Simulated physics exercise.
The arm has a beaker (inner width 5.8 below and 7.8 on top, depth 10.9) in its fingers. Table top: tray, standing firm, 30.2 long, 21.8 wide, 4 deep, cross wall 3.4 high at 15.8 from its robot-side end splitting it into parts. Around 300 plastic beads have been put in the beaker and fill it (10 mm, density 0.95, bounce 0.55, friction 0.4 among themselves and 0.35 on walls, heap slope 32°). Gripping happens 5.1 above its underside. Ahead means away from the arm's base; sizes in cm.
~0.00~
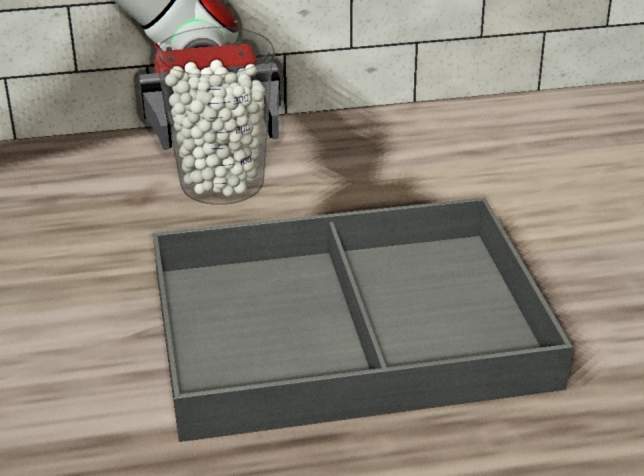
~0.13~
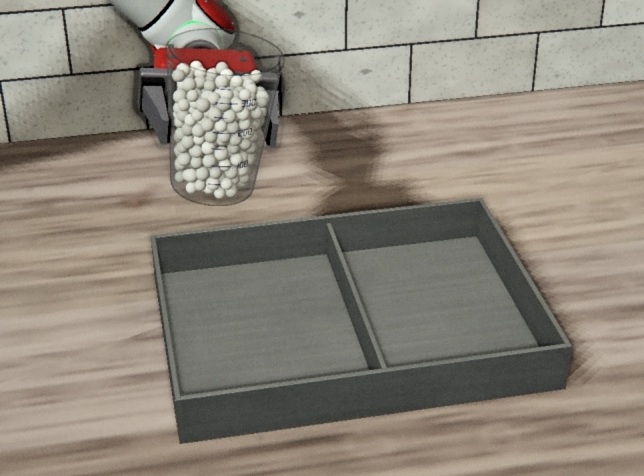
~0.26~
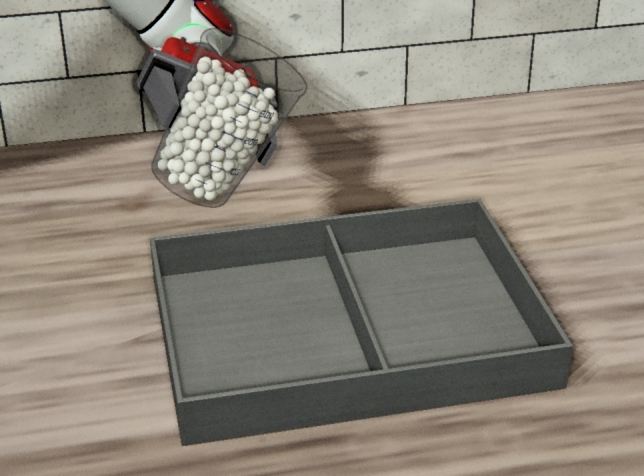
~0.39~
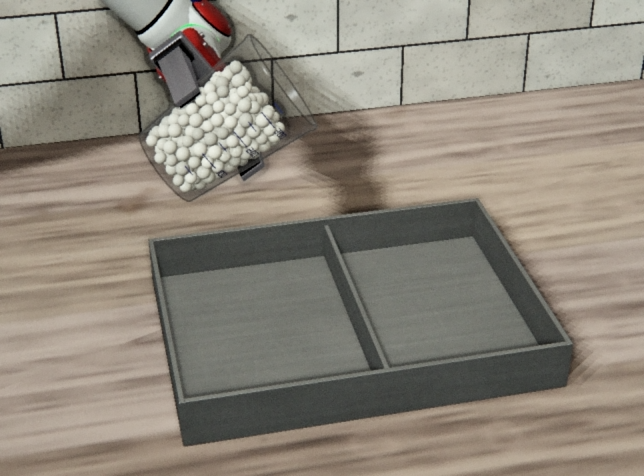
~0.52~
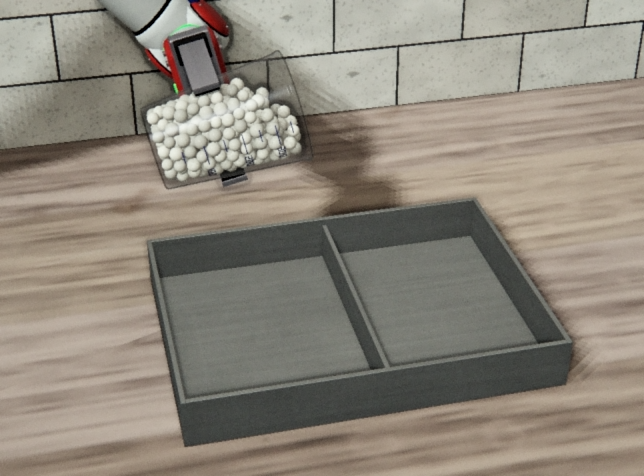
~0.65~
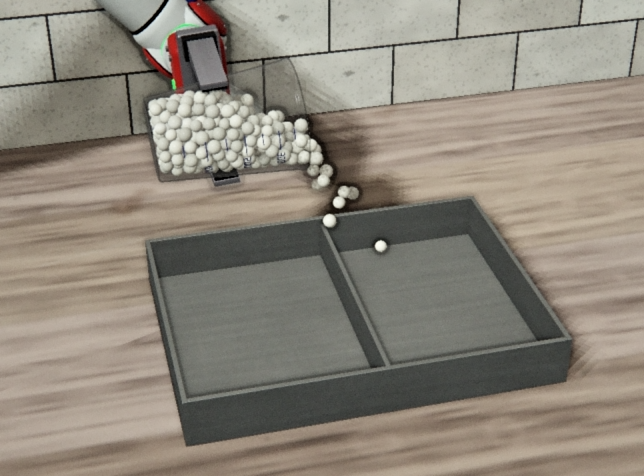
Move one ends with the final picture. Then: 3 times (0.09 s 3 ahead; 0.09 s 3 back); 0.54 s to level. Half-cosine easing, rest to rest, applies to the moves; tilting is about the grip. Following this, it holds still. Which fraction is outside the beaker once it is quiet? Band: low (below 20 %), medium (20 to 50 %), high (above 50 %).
High.
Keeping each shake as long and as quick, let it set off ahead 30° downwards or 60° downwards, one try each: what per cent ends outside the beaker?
Some 65 and 45 per cent.
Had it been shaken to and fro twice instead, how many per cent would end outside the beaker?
Estimate: Around 75 %.
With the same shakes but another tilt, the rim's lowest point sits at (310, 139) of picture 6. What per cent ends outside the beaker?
The share is about 50 percent.
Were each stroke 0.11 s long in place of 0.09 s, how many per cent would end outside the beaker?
It would be some 80 %.
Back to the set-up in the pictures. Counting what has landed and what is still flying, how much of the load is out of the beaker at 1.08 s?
Roughly 75 percent is out.
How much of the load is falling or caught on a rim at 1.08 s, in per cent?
My guess is some 11 in a hundred.
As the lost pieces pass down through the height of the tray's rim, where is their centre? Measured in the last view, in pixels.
Centre: Roughly (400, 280).
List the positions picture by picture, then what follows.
The first frame shows beaker middle at (219, 121), level; upper third of the load around (218, 95), from x 170 to 260, top at y 65; 297 in the beaker.
The second frame shows beaker middle at (218, 122), tilted 8° forward; upper third of the load around (220, 97), from x 180 to 260, top at y 65.
The third frame shows beaker middle at (221, 125), tilted 30° forward; upper third of the load around (222, 100), from x 165 to 270, top at y 65.
The fourth frame shows beaker middle at (222, 126), tilted 56° forward; upper third of the load around (229, 105), from x 155 to 280, top at y 70.
The fifth frame shows beaker middle at (223, 127), tilted 78° forward; upper third of the load around (217, 113), from x 155 to 295, top at y 85.
The sixth frame shows beaker middle at (223, 127), tilted 86° forward; upper third of the load around (203, 116), from x 155 to 380, top at y 95; 288 in the beaker, 9 in flight or on a rim.
After 1.08 s, tilted 86° forward, highest piece 20 above the table; 172 in the far-side part, 78 in the beaker, 14 in the robot-side part, 33 in flight or on a rim.
After 1.51 s, tilted 30° forward, highest piece 23 above the table; 214 in the far-side part, 45 in the beaker, 35 in the robot-side part, 2 on the table or floor, 1 in flight or on a rim.
After 1.93 s, level, highest piece 19 above the table; 214 in the far-side part, 45 in the beaker, 36 in the robot-side part, 2 on the table or floor.
After 2.98 s, level, highest piece 19 above the table; 214 in the far-side part, 45 in the beaker, 36 in the robot-side part, 2 on the table or floor.
At rest, 214 in the far-side part, 45 in the beaker, 36 in the robot-side part, 2 on the table or floor. That is 85 % outside the beaker.
